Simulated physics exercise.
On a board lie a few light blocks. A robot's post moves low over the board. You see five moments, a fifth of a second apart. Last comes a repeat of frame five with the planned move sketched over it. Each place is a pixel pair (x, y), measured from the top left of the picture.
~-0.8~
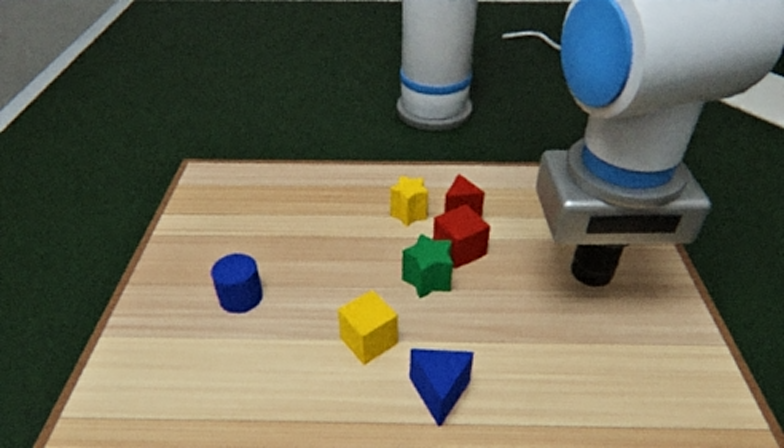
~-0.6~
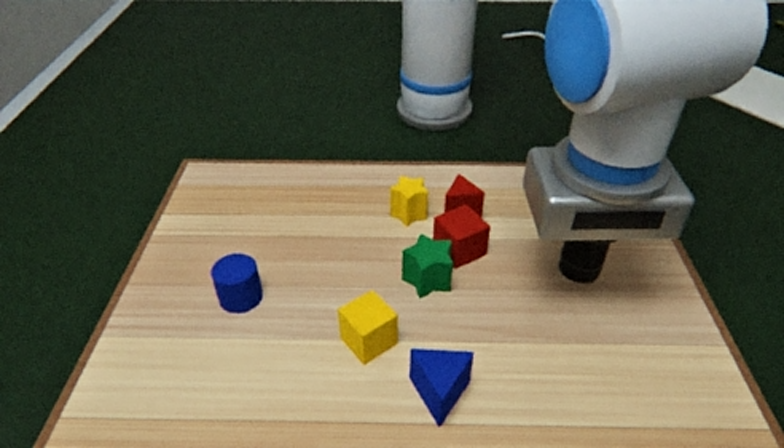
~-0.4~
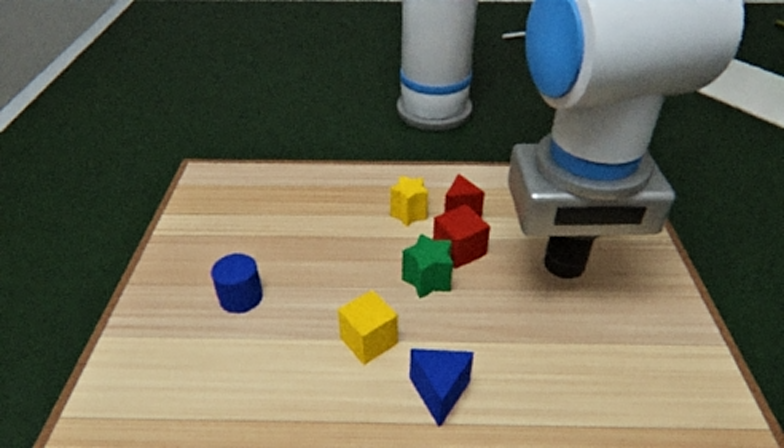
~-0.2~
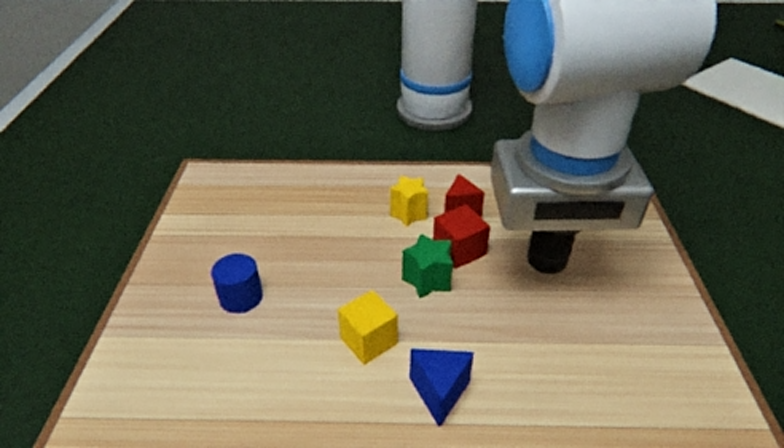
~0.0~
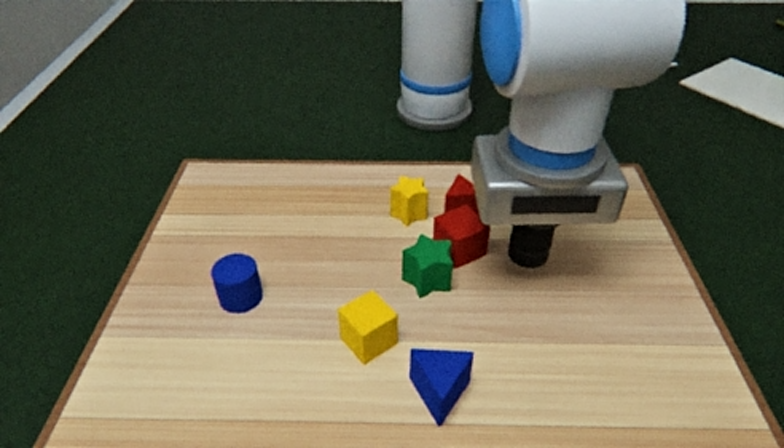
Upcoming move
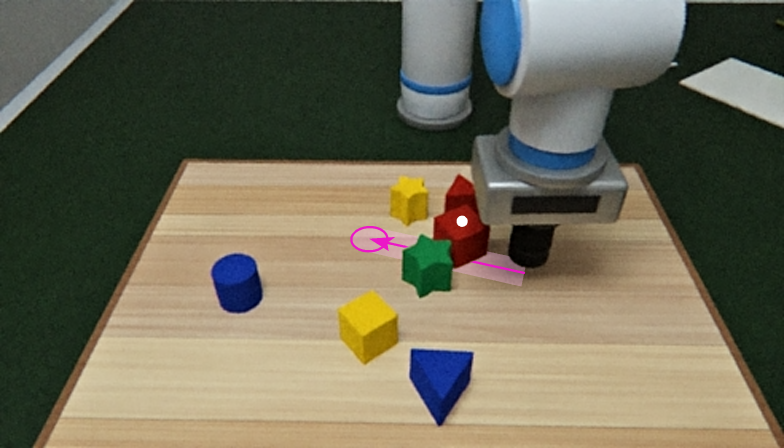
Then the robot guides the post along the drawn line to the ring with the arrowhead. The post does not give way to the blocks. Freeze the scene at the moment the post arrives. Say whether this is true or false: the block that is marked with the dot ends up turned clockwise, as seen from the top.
The statement is true.
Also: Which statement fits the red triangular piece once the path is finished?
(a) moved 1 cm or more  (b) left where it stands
The answer is b.
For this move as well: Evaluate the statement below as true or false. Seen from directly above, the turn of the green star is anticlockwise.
Verdict: True.
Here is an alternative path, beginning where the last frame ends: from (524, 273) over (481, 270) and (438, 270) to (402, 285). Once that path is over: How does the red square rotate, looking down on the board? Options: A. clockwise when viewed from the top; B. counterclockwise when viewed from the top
Letter A.
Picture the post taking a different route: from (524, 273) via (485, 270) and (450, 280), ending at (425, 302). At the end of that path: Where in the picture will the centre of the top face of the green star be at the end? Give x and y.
That would be at about pixel (389, 262).
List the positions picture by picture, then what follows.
Tip of the post at (591, 273), middles of tops, yellow star at (410, 186), green star at (430, 251), red square at (462, 221), red triangular piece at (463, 187), in the first frame.
Post at (579, 270), nothing pushed, in the second frame.
Post at (564, 266), nothing pushed, in the third frame.
Post at (547, 261), nothing pushed, in the fourth frame.
Post at (528, 256), yellow star at (410, 186), green star at (430, 251), red square at (462, 221), red triangular piece at (463, 187), in the fifth frame.
The line goes in a line from (524, 273) to (369, 239); the dot is on the red square.
What follows on the original path. One third of the way, post at (471, 244); red square at (440, 214).
Two thirds of the way, post at (418, 232); yellow star at (397, 176), turned 20° clockwise; green star at (413, 252), turned 40° anticlockwise; red square at (395, 198), turned 25° clockwise.
At the end, post at (369, 222); yellow star at (390, 167), turned 55° clockwise; green star at (413, 252), turned 40° anticlockwise; red square at (365, 183), turned 65° clockwise; red triangular piece unmoved.
